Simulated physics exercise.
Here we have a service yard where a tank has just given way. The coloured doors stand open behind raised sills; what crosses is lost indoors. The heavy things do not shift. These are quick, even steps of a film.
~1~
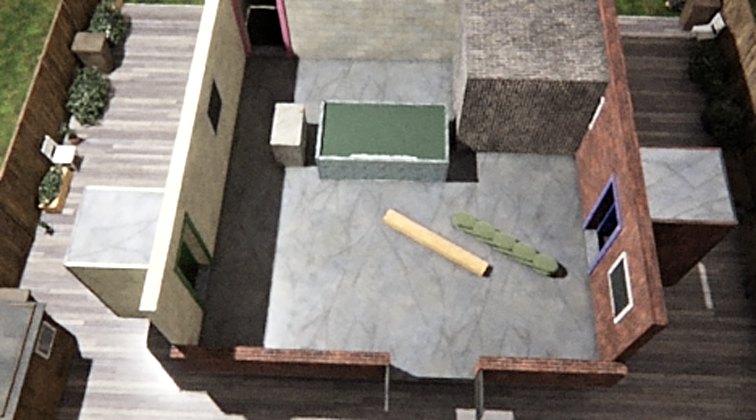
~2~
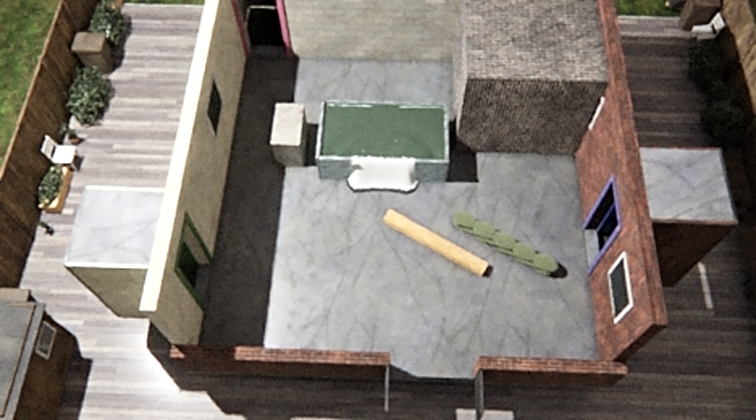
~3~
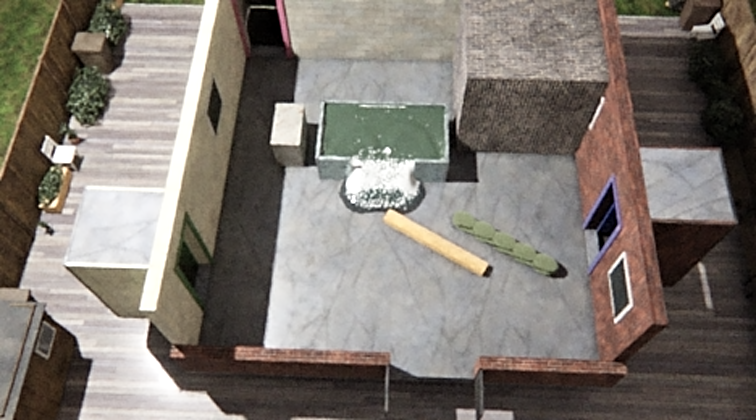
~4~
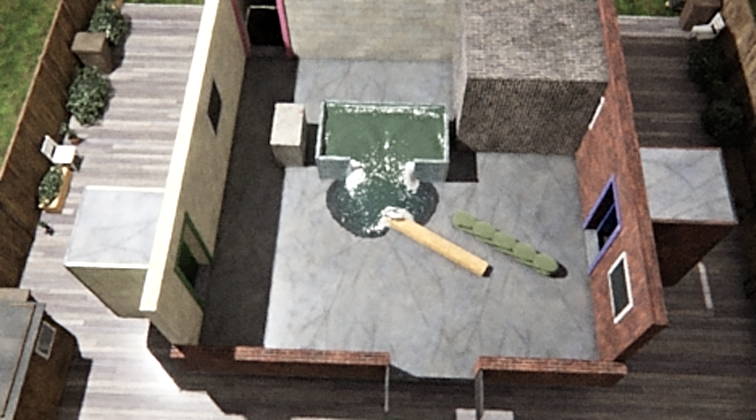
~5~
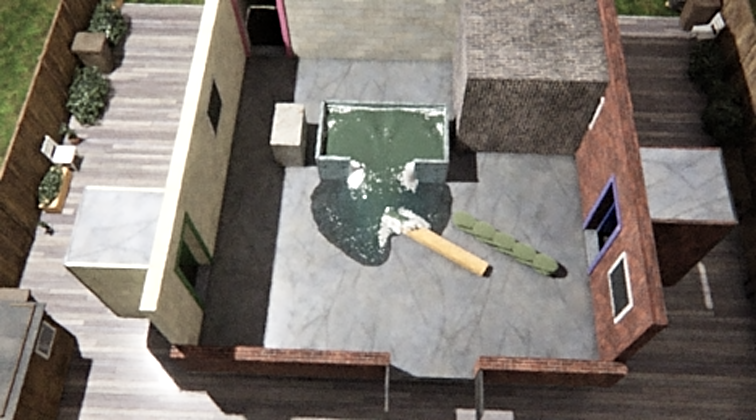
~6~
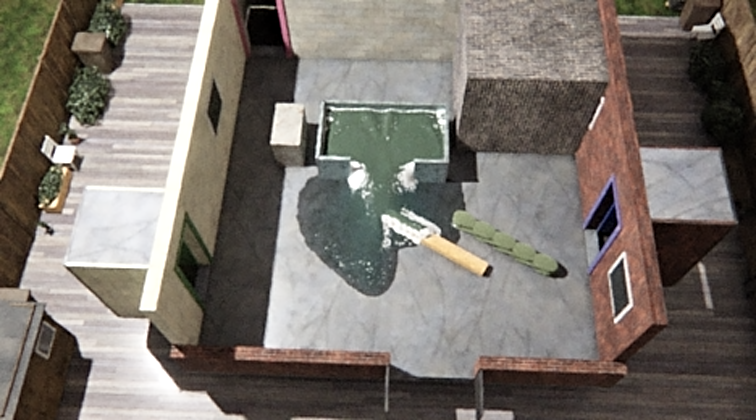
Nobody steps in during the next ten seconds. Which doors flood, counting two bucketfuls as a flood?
One by one: The pink door stays under that; the green door takes more than that; the blue door stays under that.
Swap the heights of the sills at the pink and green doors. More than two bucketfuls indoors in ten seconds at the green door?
My reading: The green door stays under.
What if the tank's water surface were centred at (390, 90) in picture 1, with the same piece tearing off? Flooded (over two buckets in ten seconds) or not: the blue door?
Then: The blue one is over.
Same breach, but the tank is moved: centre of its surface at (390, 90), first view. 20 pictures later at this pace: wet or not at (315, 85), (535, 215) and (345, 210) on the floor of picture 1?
One after the other: Clear, wet, covered.
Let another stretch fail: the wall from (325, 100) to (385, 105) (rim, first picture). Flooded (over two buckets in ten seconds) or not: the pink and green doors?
In short: Pink passes that mark, green takes less.
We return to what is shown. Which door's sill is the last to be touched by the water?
It is the pink one.
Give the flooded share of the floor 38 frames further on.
I make it 75 per cent.
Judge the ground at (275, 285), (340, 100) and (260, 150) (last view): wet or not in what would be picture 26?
As listed: Wet, not flooded, dry.
A moment on, water covers 30 % of the floor; the pink door not reached, the green door not reached, the blue door not reached.
Next, water covers 45 % of the floor; the pink door not reached, the green door not reached, the blue door not reached.
Then, water covers 50 % of the floor; the pink door not reached, the green door under two buckets in, the blue door not reached.
Later, water covers 75 % of the floor; the pink door not reached, the green door over two buckets in, the blue door wet at the sill, nothing in.
In the end, water covers 90 % of the floor; the pink door wet at the sill, nothing in, the green door far over two buckets in, the blue door wet at the sill, nothing in.
